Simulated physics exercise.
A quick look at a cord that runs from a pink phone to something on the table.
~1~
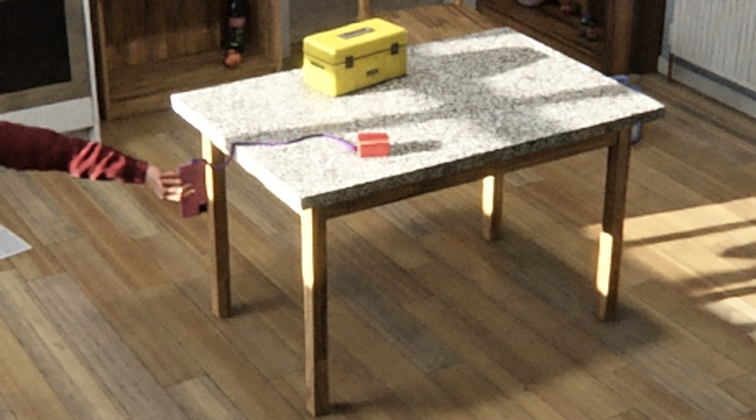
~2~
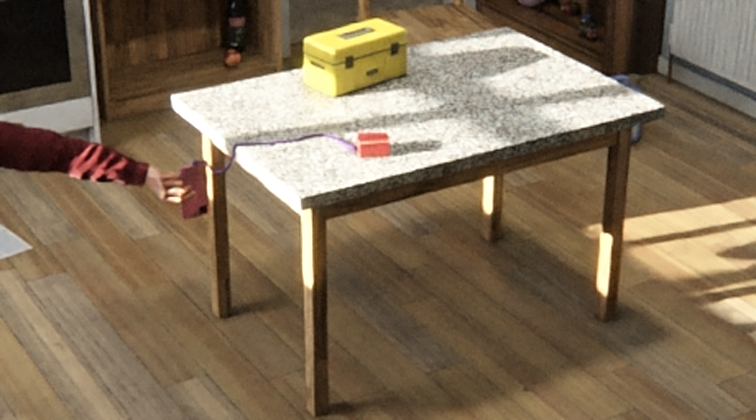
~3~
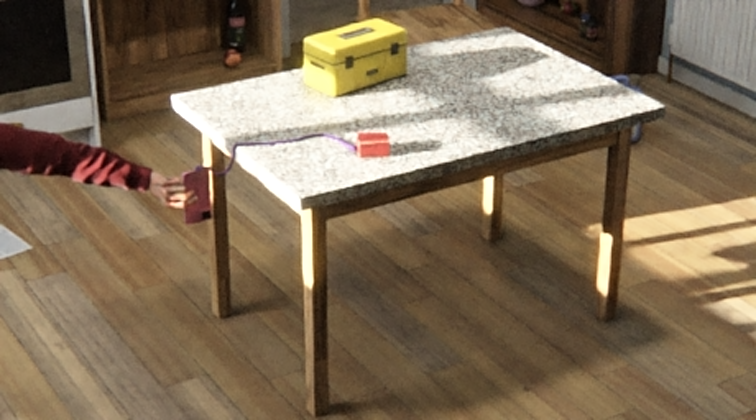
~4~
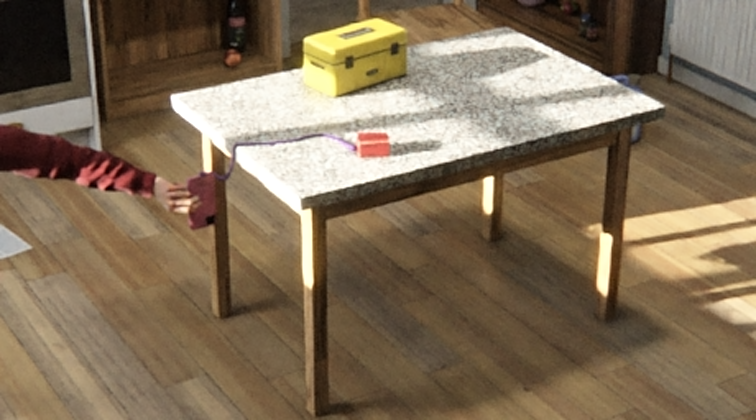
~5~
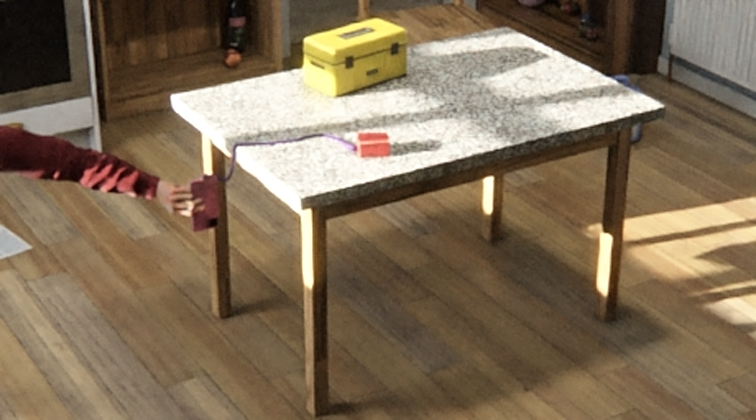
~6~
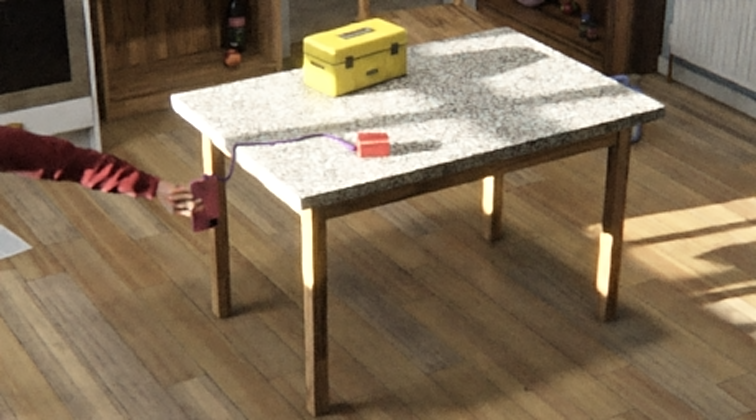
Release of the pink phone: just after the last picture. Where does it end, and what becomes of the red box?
By the end the pink phone has gone all the way down, and the red box has been taken down too.
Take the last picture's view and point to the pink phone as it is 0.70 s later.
Approximate spot: (260, 381).
Then, 0.38 s later than the last view, phone on the floor near (223, 342); toolbox as before; box tugged along near (273, 146).
Then, 0.70 s later than the last view, phone on the floor near (260, 381); toolbox as before; box down on the floor.
Finally, phone on the floor near (259, 388); toolbox as before; box down on the floor. The pink phone drops all the way and the red box is dragged off.
